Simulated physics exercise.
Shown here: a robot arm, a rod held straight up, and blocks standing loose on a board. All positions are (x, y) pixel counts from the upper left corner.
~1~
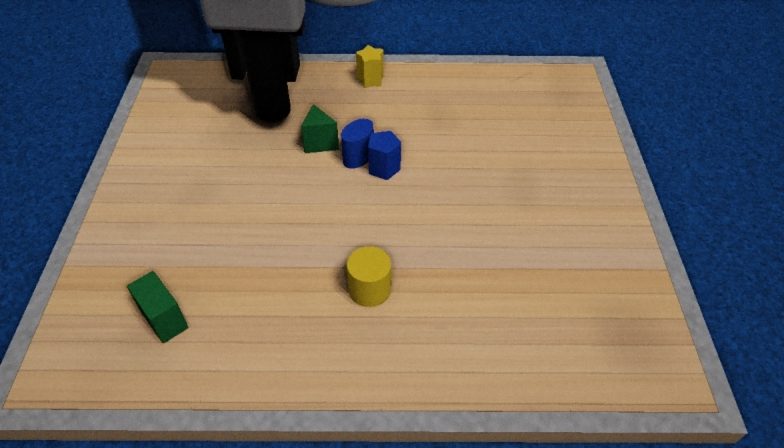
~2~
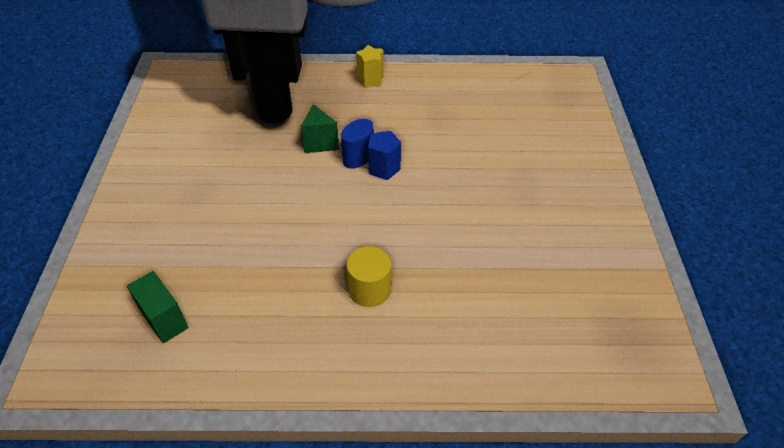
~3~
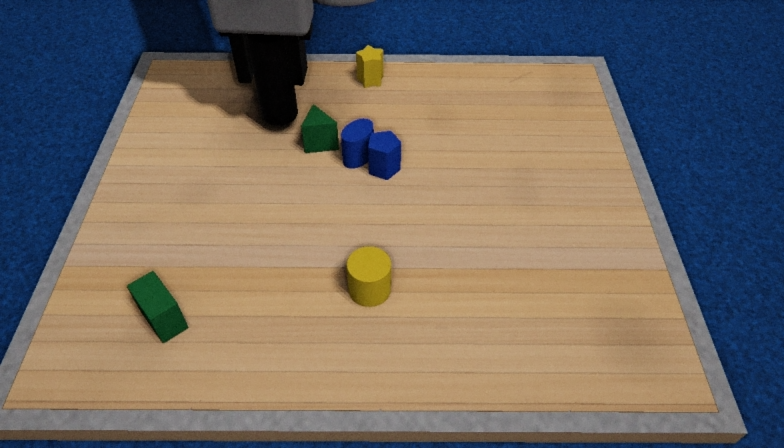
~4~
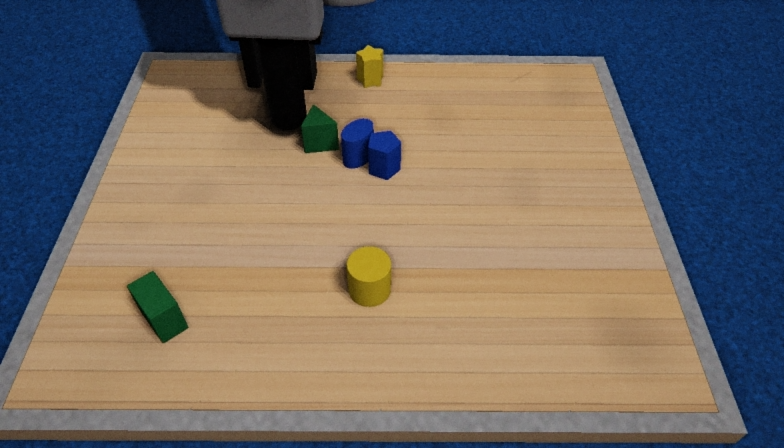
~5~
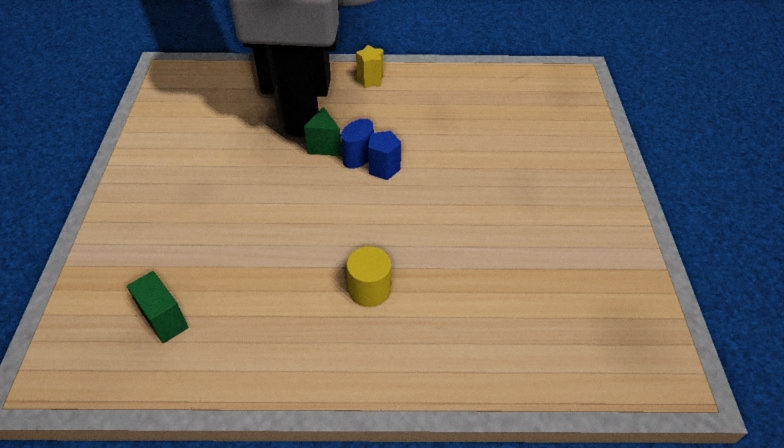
On a wooden board, a robot arm's black rod moving right and nudging a green triangular block slightly beside two blue blocks.
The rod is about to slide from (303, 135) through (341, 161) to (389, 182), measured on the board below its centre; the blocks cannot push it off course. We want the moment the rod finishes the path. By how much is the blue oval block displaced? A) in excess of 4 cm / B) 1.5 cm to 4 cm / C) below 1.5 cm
(A)
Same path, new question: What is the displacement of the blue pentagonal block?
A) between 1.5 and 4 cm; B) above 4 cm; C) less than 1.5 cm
The answer is B.
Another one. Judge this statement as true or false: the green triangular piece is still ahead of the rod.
This is true.
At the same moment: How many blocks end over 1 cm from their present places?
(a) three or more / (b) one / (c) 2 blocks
My pick is a.
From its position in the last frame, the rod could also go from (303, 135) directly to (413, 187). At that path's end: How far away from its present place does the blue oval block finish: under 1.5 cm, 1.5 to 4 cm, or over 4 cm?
It moves quite far, over 4 cm.
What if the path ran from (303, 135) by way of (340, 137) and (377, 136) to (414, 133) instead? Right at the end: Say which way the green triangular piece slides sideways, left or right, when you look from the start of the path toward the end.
Sideways shift: Right.
The first path, step by step. One third of the way, rod at (327, 144); green triangular piece at (345, 141), turned 15° clockwise; blue oval block at (368, 134), turned 45° anticlockwise; blue pentagonal block at (396, 141).
Two thirds of the way, rod at (356, 159); green triangular piece at (379, 157); blue oval block at (394, 142), turned 75° anticlockwise; blue pentagonal block at (424, 141), turned 15° anticlockwise.
At the end, rod at (389, 173); green triangular piece at (412, 171); blue oval block at (423, 146), turned 95° anticlockwise; blue pentagonal block at (448, 137), turned 50° anticlockwise.
